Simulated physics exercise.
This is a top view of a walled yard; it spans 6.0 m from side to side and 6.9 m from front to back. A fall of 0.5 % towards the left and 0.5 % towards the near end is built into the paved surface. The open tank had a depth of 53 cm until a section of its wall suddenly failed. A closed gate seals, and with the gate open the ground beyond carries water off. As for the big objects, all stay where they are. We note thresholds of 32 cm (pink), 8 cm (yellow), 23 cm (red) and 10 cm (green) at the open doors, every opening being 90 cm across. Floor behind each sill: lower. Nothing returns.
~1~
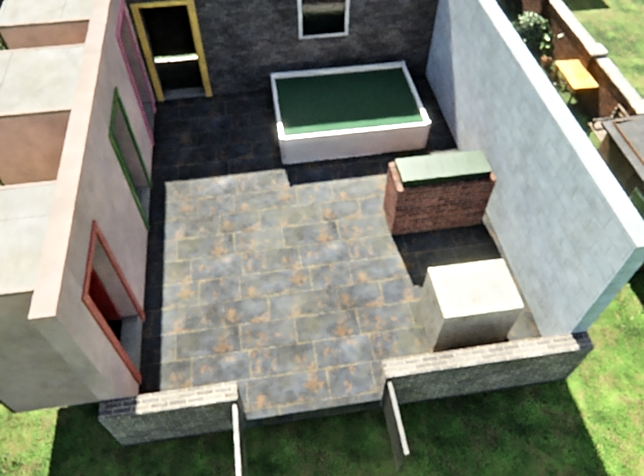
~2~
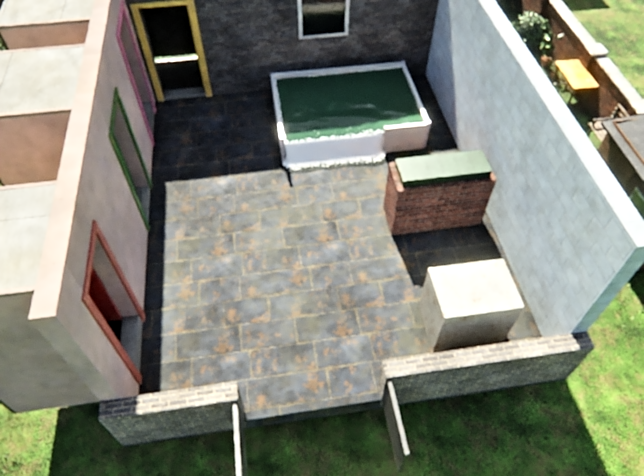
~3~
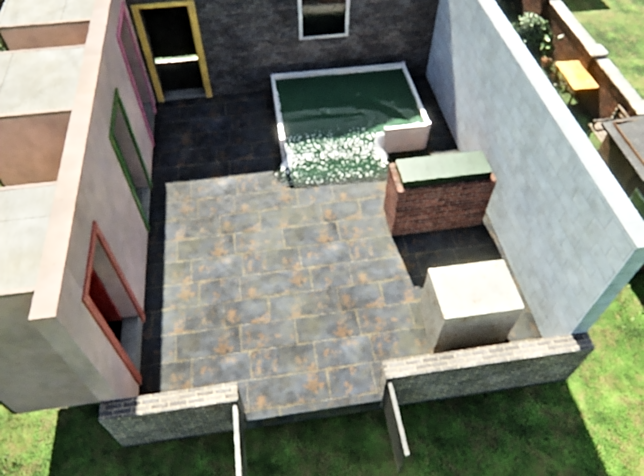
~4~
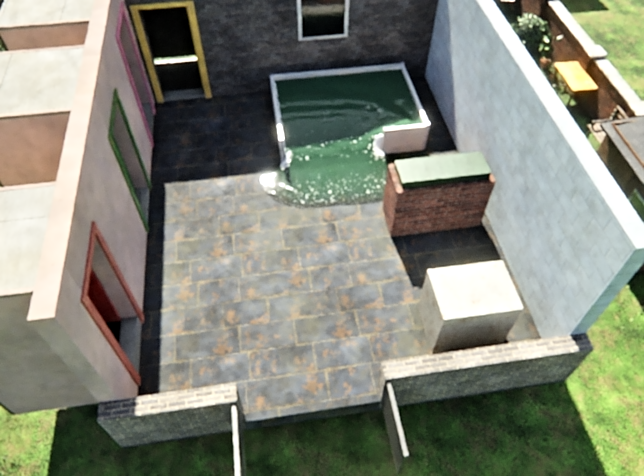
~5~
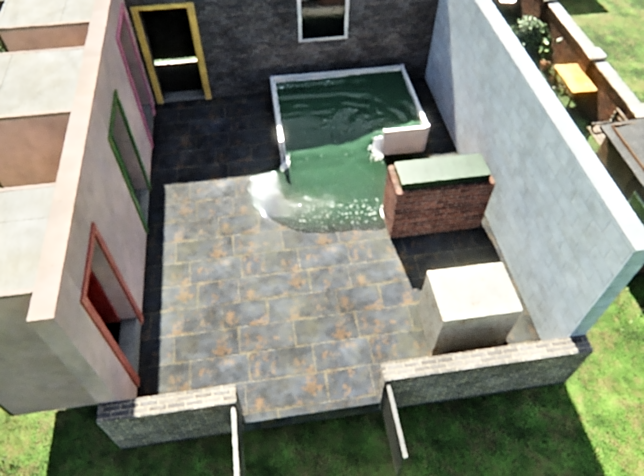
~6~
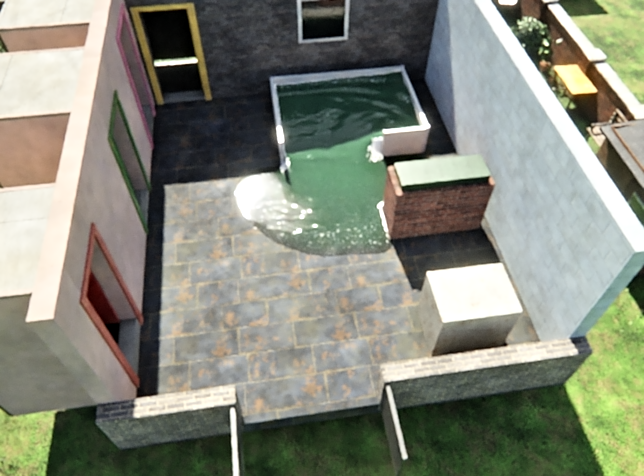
Green water sat still in a white-walled tank at the back of a walled yard, then poured through a gap in its front and spread across the grey paving, reaching past a low brick block.
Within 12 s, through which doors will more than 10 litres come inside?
My prediction: Pink door: The total remains smaller than the cap. Yellow door: The total remains smaller than the cap. Red door: The total remains smaller than the cap. Green door: The total remains smaller than the cap.
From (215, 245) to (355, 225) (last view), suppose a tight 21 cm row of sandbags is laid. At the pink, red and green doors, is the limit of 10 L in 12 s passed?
Doors: Pink stays under / red stays under / green exceeds.
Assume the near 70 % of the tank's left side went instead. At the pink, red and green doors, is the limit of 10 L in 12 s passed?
Pink short, red short, green beyond.
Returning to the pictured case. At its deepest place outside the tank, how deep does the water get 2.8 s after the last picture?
Max around 28 cm.
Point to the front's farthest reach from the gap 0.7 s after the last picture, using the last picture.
I'd mark it close to (403, 371).
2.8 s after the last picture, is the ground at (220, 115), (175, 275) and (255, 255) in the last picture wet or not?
Point 1: Unreached; point 2: Reached; point 3: Reached.
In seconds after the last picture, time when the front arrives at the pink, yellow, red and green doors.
The front reaches pink at 8.0 s, yellow at 9.5 s, red at 2.0 s, green at 2.6 s.
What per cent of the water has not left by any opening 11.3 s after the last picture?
Still there: Roughly 56 %.
Then, 0.7 s after the last picture water covers 35 % of the floor and is deepest (28 cm) near (312, 167); pink door not reached, yellow door not reached, red door not reached, green door not reached.
Then, 1.5 s after the last picture water covers 55 % of the floor and is deepest (24 cm) near (394, 384); pink door not reached, yellow door not reached, red door not reached, green door not reached.
Then, 2.8 s after the last picture water covers 70 % of the floor and is deepest (28 cm) near (176, 416); pink door not reached, yellow door not reached, red door 12 cm at the sill, 0 L in, green door 2 cm at the sill, 0 L in.
Then, 6.3 s after the last picture water covers 80 % of the floor and is deepest (12 cm) near (348, 344); pink door not reached, yellow door not reached, red door 8 cm at the sill, 0 L in, green door 4 cm at the sill, 0 L in.
Then, 11.3 s after the last picture water covers 95 % of the floor and is deepest (10 cm) near (136, 422); pink door 3 cm at the sill, 0 L in, yellow door 4 cm at the sill, 0 L in, red door 9 cm at the sill, 0 L in, green door 4 cm at the sill, 0 L in.
